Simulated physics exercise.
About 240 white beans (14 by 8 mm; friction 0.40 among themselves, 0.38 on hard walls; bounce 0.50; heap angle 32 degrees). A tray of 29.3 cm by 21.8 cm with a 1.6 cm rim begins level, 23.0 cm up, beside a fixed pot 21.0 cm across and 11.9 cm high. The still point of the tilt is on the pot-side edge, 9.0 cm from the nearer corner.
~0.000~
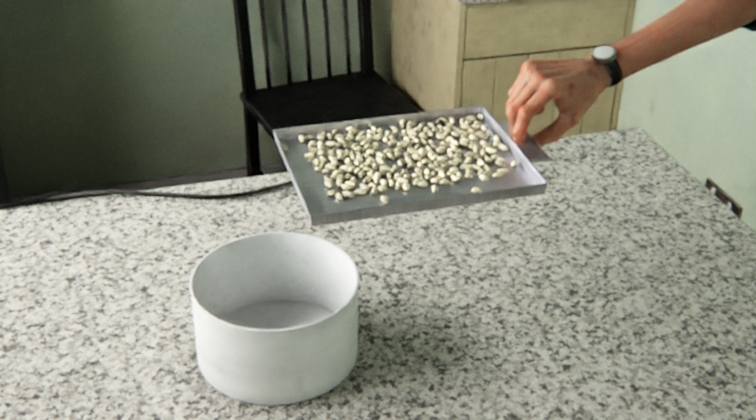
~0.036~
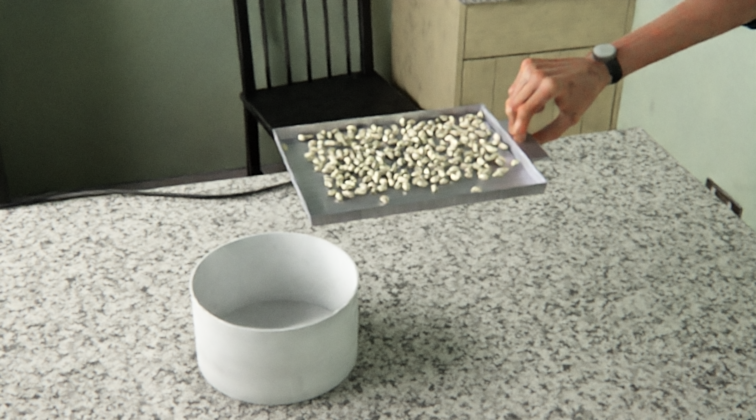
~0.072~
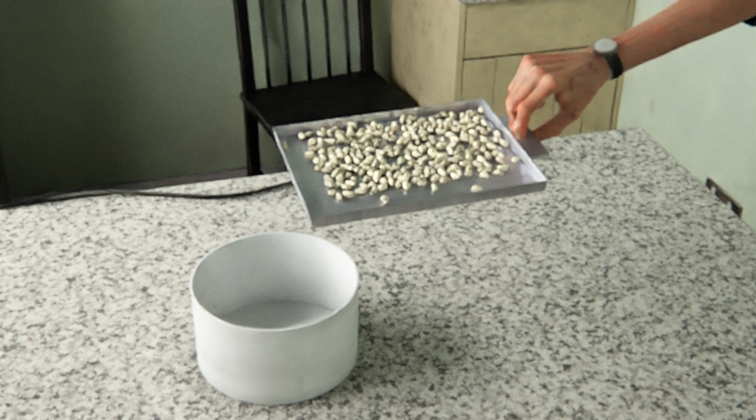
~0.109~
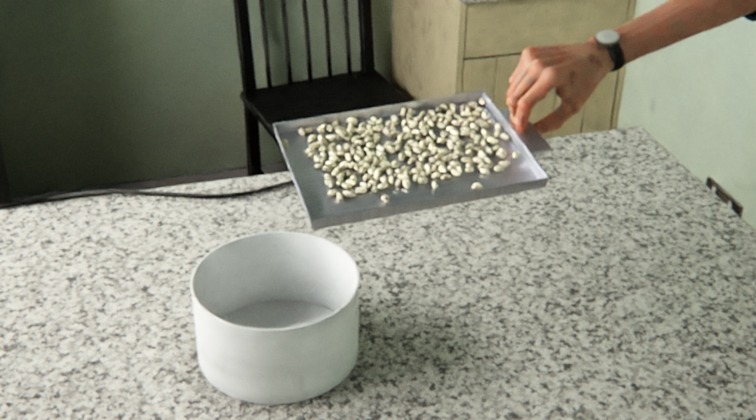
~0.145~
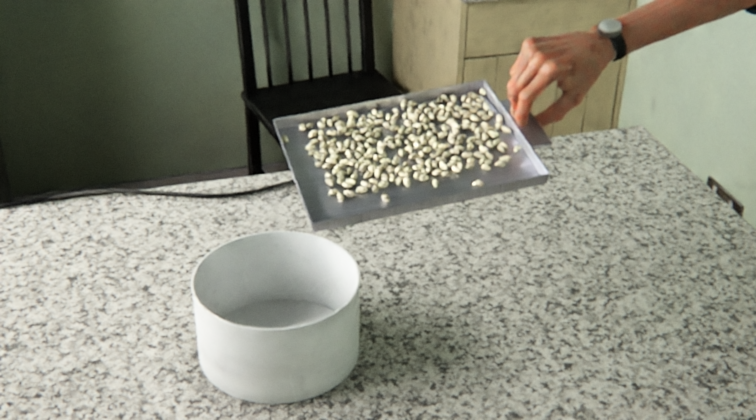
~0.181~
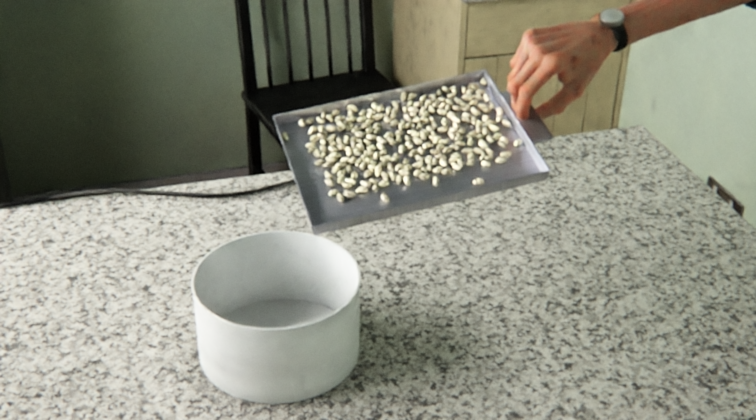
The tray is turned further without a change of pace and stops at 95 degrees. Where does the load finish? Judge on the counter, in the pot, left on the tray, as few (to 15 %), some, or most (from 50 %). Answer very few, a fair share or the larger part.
Counter a fair share, pot the larger part, tray very few.
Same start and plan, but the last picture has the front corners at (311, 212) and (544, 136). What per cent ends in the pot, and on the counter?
Pot 55, counter 40.
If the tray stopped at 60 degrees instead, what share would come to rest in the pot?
It would be near 40 per cent.
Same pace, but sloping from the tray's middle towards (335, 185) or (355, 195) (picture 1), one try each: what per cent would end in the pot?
Some 85 and 90 per cent.
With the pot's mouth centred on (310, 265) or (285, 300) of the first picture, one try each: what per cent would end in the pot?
About 70 and 90 per cent.
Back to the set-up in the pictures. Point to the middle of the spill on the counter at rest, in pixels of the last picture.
Near (364, 412).
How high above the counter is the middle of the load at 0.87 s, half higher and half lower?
About 14 cm.
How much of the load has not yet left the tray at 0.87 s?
About 45 per cent.
Then, at 0.59 s, tilt 51 degrees; the tray holds 100 %, the pot 0 %.
Then, at 0.87 s, tilt 79 degrees; the tray holds 45 %, the pot 30 %.
After 1.25 s, tilt 95 degrees; the tray holds 0 %, the pot 70 %.
At rest (2.2 s), counter 30 %, pot 70 %, tray 0 %.
